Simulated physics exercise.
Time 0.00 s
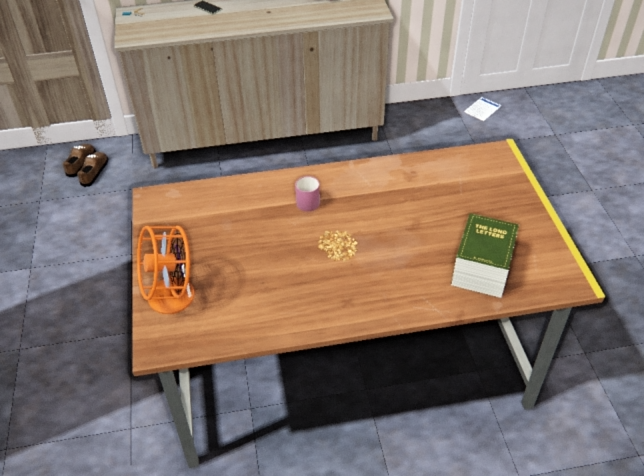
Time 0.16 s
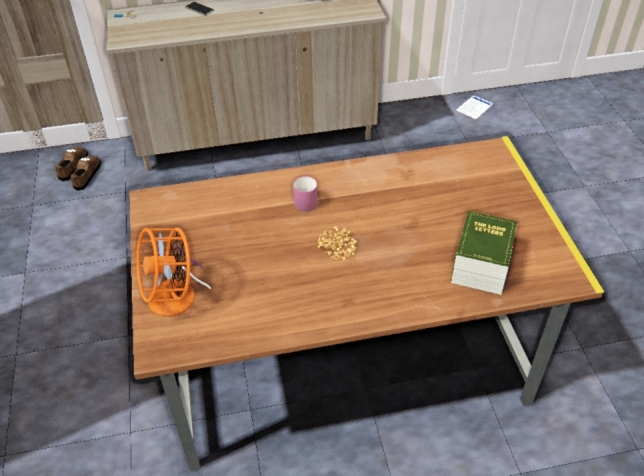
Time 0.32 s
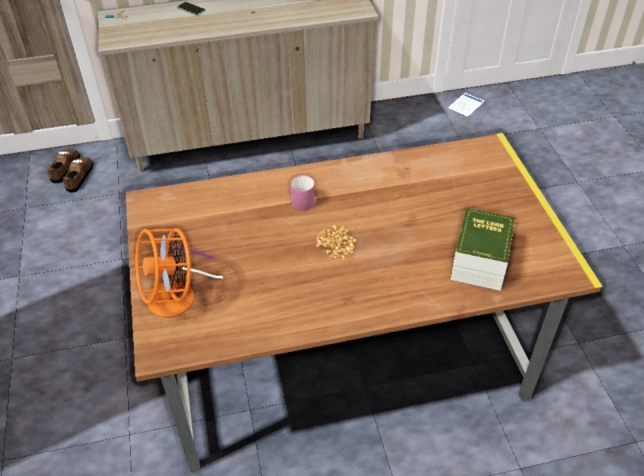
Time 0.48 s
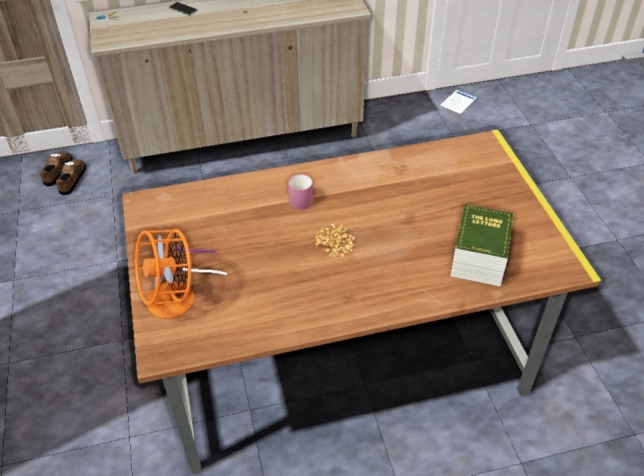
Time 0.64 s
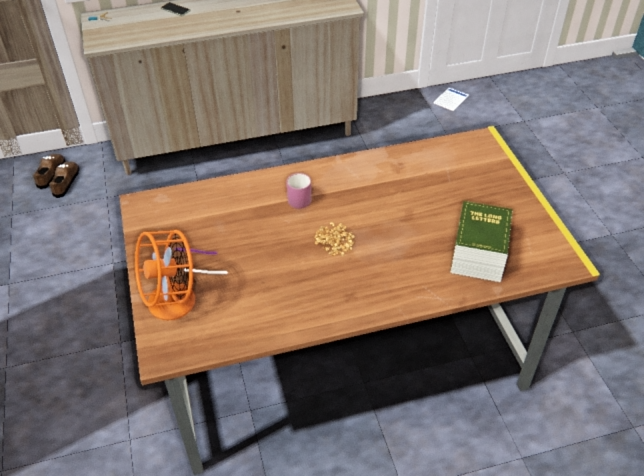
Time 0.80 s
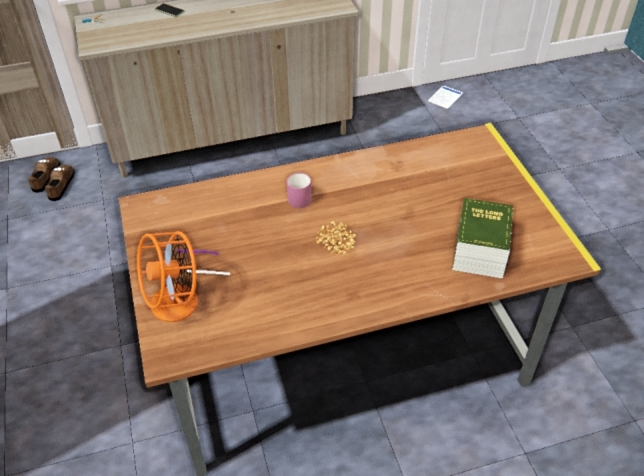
In a room with a grey tiled floor, a wooden table is seen from above at an angle, with a pale cabinet and brown shoes behind it. An orange fan stands at the left, a pinkish-purple mug and a patch of yellowish crumbs near the middle, and a green-covered book at the right by a yellow edge. The fan's blades turn and thin streamers lift out from it, while the crumbs stay still and the camera drifts slightly.
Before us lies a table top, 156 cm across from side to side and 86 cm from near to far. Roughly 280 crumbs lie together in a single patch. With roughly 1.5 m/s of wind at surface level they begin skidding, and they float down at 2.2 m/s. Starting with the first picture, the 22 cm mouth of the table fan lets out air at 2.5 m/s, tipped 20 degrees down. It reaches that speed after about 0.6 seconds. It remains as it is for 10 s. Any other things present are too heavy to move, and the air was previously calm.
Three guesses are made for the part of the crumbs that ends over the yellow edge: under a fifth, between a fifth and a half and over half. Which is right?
In the end the majority sit past the yellow edge.
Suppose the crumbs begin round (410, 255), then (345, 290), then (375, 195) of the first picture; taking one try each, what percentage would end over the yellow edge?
About 70, 0 and 40 in a hundred, in that order.
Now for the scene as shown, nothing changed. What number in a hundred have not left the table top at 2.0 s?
Some 3 percent are still there.
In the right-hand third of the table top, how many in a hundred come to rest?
I'd put it at about 0 percent.
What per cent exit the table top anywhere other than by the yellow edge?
I would say close to 1 %.
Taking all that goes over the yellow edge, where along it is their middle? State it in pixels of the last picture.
The halfway point of the crossings is around (524, 168) in the last picture.
After 2.0 s the count stands so, 97 % are over the yellow edge.
After 3.2 s the count stands so, 98 % are over the yellow edge.
After 5.5 s the count stands so, 98 % are over the yellow edge.
After 10.0 s, at the end, 98 % are over the yellow edge.
